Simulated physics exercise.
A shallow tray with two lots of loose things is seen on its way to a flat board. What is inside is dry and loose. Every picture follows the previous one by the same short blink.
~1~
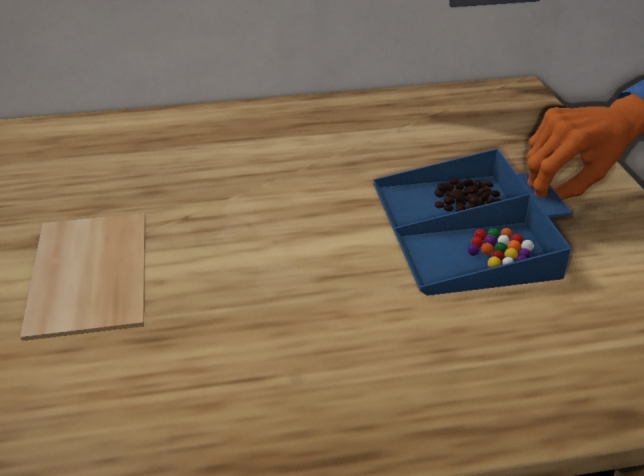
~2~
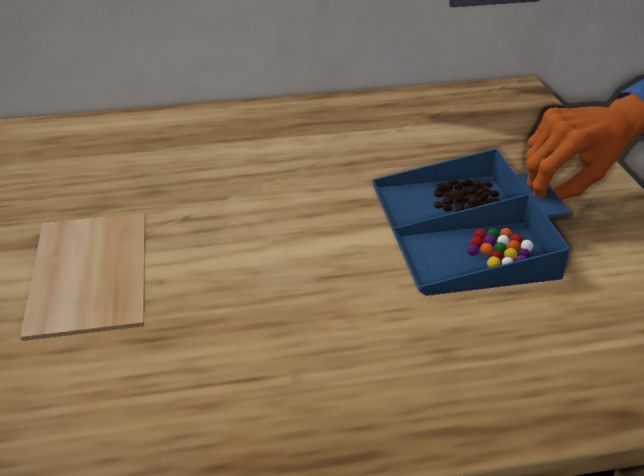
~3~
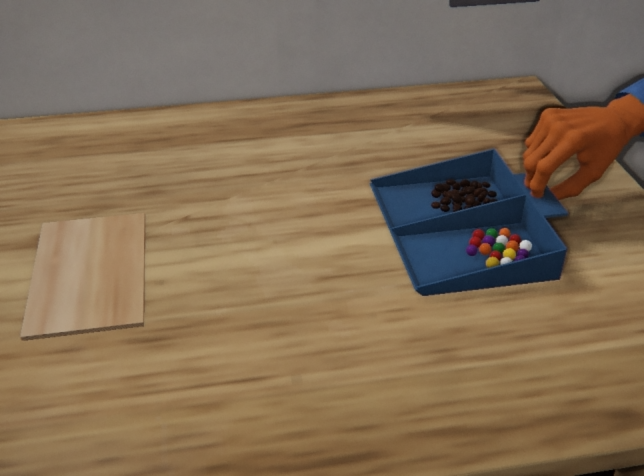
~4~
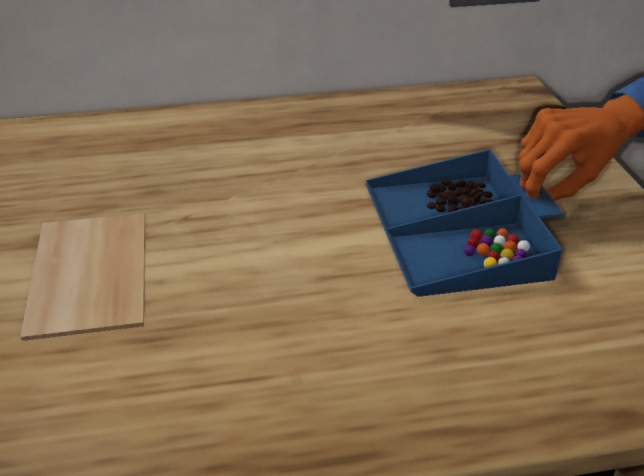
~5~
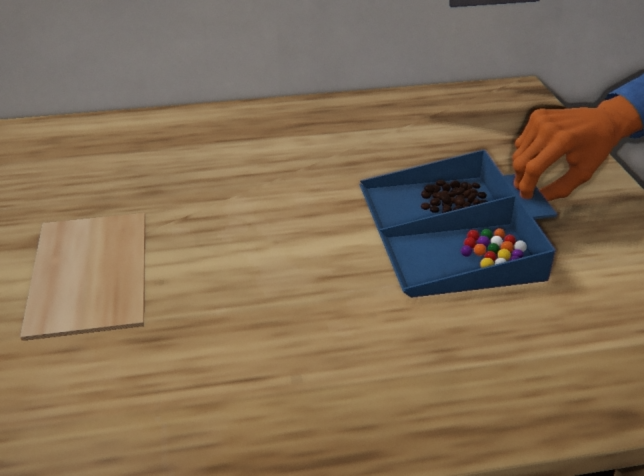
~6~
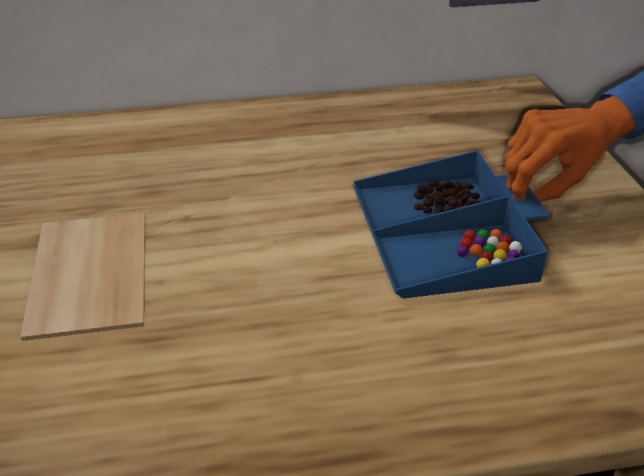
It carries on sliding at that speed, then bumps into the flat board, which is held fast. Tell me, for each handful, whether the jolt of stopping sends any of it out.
Here is each one: The near handful keeps everything in; the far handful keeps everything in.
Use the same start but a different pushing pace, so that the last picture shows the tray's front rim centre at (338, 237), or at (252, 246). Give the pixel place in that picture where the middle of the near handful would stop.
At about (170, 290), and at (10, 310).
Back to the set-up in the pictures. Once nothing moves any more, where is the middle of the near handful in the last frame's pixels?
Close to (230, 278) in pixels.
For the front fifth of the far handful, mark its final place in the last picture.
Roughly (209, 223), I'd say.
Then, 0.75 s after the last picture, tray still sliding, front rim near (267, 245); near handful all inside; far handful all inside.
Then, 1.61 s after the last picture, tray stopped at the flat board; near handful all inside; far handful all inside.
At rest, tray stopped at the flat board; near handful all inside, moved towards the front rim; far handful all inside.
